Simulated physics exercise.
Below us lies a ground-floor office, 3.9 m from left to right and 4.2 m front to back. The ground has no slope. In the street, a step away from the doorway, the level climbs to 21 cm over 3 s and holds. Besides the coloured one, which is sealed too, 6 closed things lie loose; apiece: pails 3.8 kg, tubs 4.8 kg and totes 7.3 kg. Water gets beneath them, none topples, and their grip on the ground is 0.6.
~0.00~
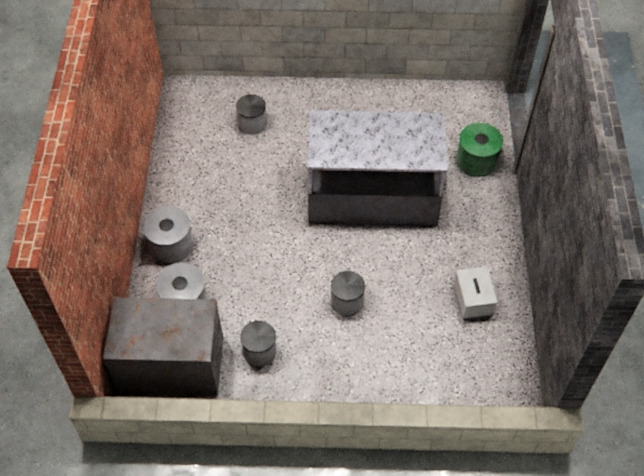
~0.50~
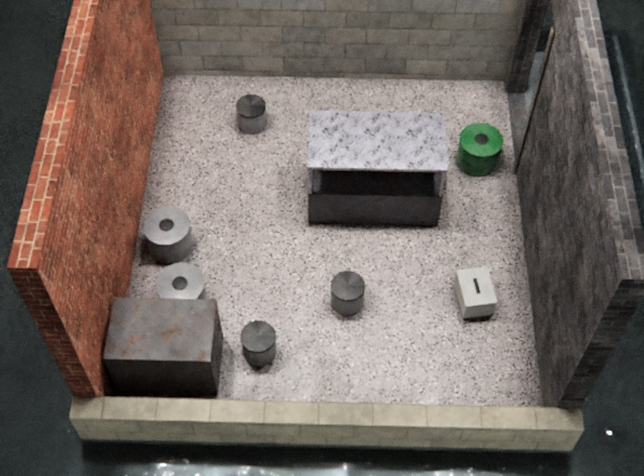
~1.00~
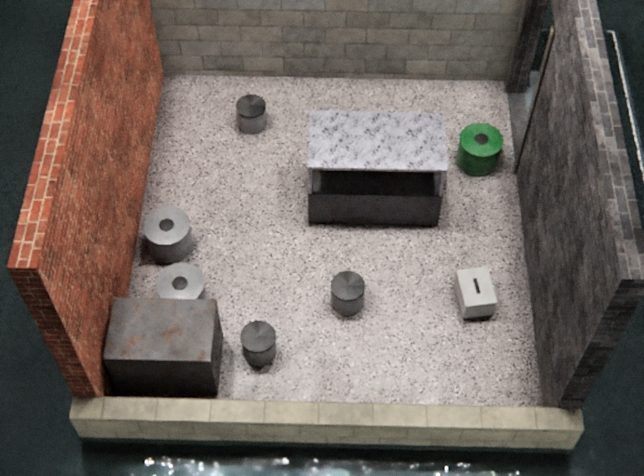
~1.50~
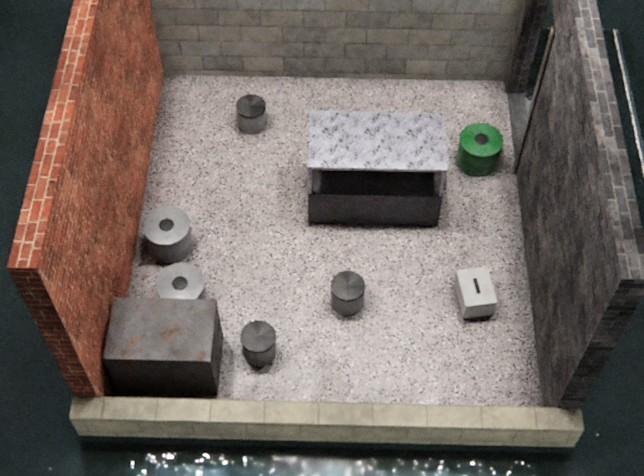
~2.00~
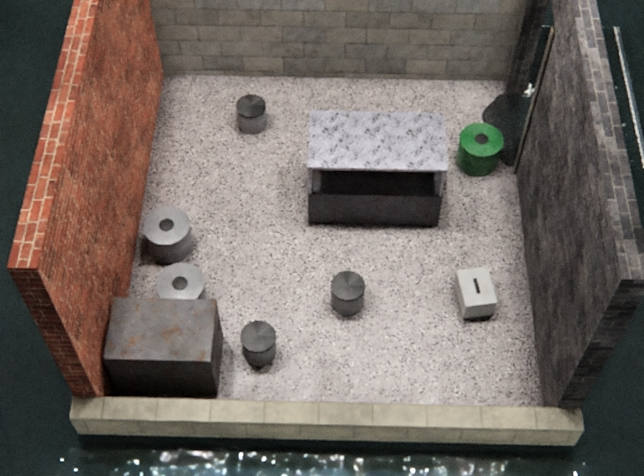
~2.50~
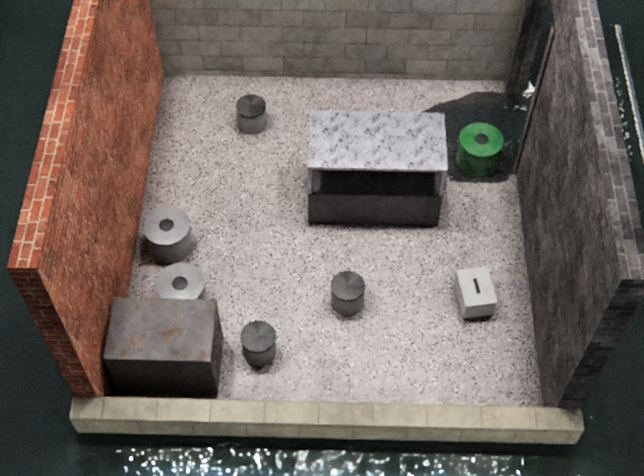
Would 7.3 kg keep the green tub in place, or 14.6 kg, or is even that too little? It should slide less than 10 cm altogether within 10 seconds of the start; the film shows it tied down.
Verdict: Neither weight holds it.
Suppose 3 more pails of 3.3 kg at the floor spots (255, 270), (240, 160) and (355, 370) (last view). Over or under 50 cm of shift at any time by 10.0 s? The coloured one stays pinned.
In that order: More, over, less.
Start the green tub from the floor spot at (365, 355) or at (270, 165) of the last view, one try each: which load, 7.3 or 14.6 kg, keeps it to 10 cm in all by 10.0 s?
In that order: It takes the larger; neither holds.
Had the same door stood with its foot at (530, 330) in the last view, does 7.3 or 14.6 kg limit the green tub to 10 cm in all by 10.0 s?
In that case the smaller load will do.
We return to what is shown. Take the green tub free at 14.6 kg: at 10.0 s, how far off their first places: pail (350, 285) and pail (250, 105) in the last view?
In that order: 80 cm, 350 cm.
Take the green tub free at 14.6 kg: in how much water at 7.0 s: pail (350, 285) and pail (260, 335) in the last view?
Roughly 1 and 0 cm.
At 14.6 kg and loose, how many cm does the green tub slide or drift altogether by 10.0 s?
Some 30 cm in all.
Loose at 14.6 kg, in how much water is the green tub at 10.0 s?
About 5 cm.
After 3.5 s the green tub would be 39 cm from its start with 7.3 kg and 12 cm from its start with 14.6 kg; 5 cm of water round it then.
After 4.5 s the green tub would be 87 cm from its start with 7.3 kg and 28 cm from its start with 14.6 kg; 5 cm of water round it then.
After 7.0 s the green tub would be 100 cm from its start with 7.3 kg and 28 cm from its start with 14.6 kg; 5 cm of water round it then.
After 10.0 s the green tub would be 103 cm from its start with 7.3 kg and 28 cm from its start with 14.6 kg; 5 cm of water round it then.
